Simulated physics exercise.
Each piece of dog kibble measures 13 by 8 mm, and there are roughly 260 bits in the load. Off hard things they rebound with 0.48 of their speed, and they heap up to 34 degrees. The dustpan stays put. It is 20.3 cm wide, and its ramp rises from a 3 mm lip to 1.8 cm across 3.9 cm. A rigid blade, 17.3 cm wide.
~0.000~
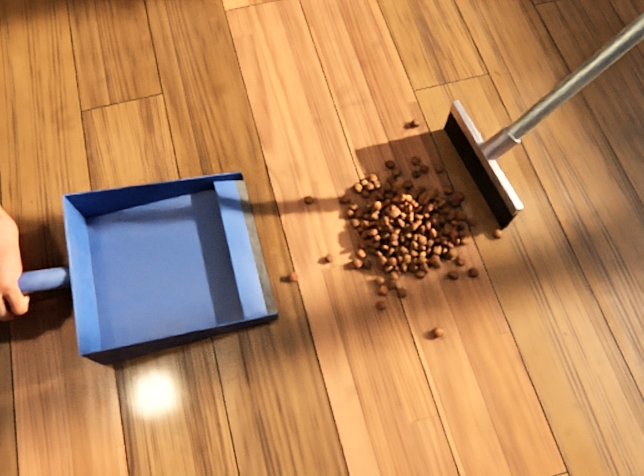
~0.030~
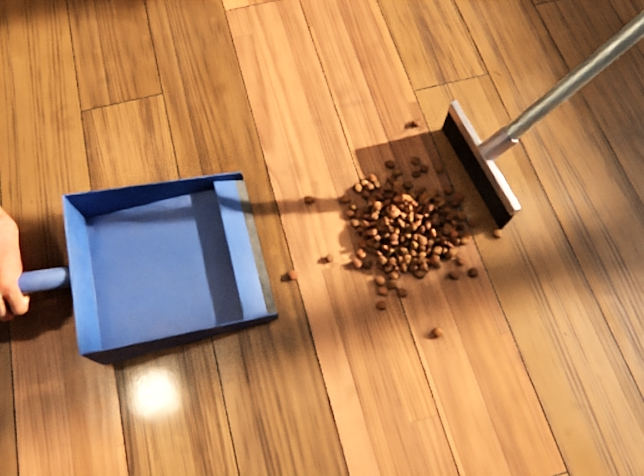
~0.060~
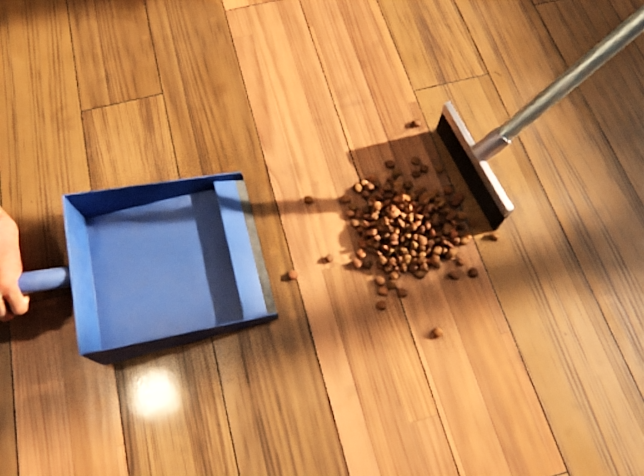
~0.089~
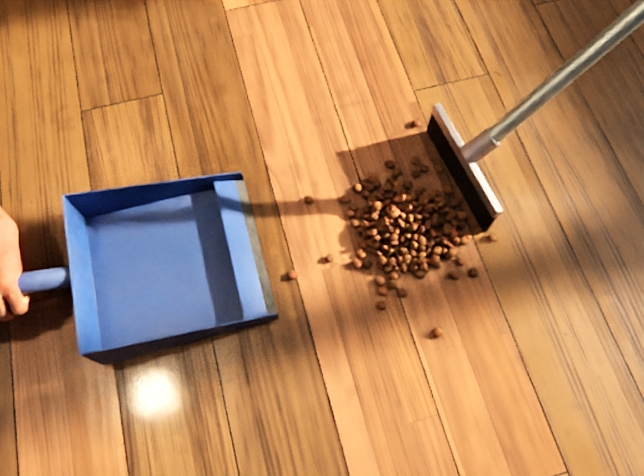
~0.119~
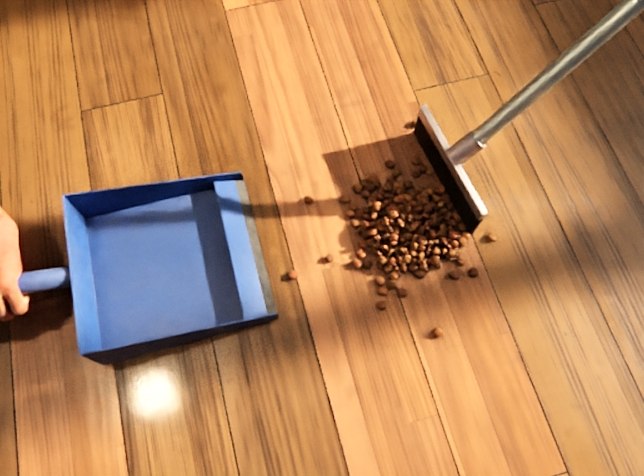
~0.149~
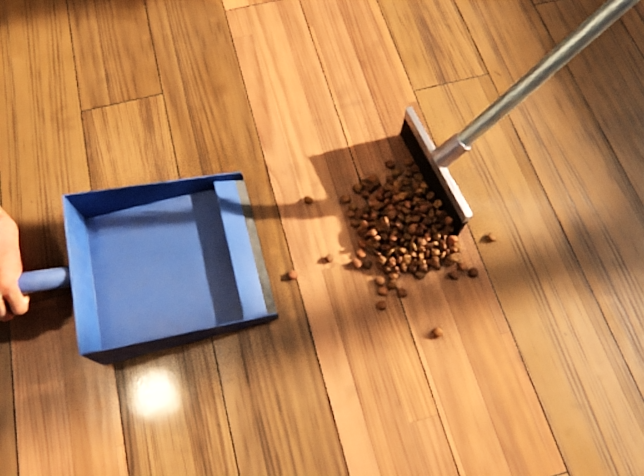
Hand holding a blue dustpan still on a wooden floor as a long-handled blade slides left, pressing into a pile of brown kibble.
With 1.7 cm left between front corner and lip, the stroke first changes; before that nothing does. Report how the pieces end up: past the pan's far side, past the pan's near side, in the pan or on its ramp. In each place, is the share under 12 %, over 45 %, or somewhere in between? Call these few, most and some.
I would put it this way: Past the pan's far side few, past the pan's near side few, in the pan or on its ramp some.
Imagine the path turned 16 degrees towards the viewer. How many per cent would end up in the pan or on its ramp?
My guess is some 30 percent.
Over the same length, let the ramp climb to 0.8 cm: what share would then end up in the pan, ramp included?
Something like 25 per cent, ramp included.
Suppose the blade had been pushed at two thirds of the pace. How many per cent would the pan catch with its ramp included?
Then some 15 in a hundred.
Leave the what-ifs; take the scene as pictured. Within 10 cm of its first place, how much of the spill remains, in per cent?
Around 40 in a hundred.
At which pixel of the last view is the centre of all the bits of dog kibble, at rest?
When it all comes to rest, the middle is near (286, 271).
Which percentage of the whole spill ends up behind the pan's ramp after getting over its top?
About 5 %.
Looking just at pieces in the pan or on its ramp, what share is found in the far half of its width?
Roughly 70 percent.
Then, at 0.32 s, middle of the blade 14 cm from the lip; 0 % over the lip, far side 0 %, near side 5 %.
After 0.44 s, middle of the blade 6 cm from the lip; 0 % over the lip, far side 0 %, near side 5 %.
After 0.69 s, middle of the blade 3 cm from the lip; 20 % over the lip, far side 0 %, near side 5 %.
In the end, at 1.1 s, far side 0 %, near side 5 %, pan 20 %, in front of the lip or behind the blade 75 %.
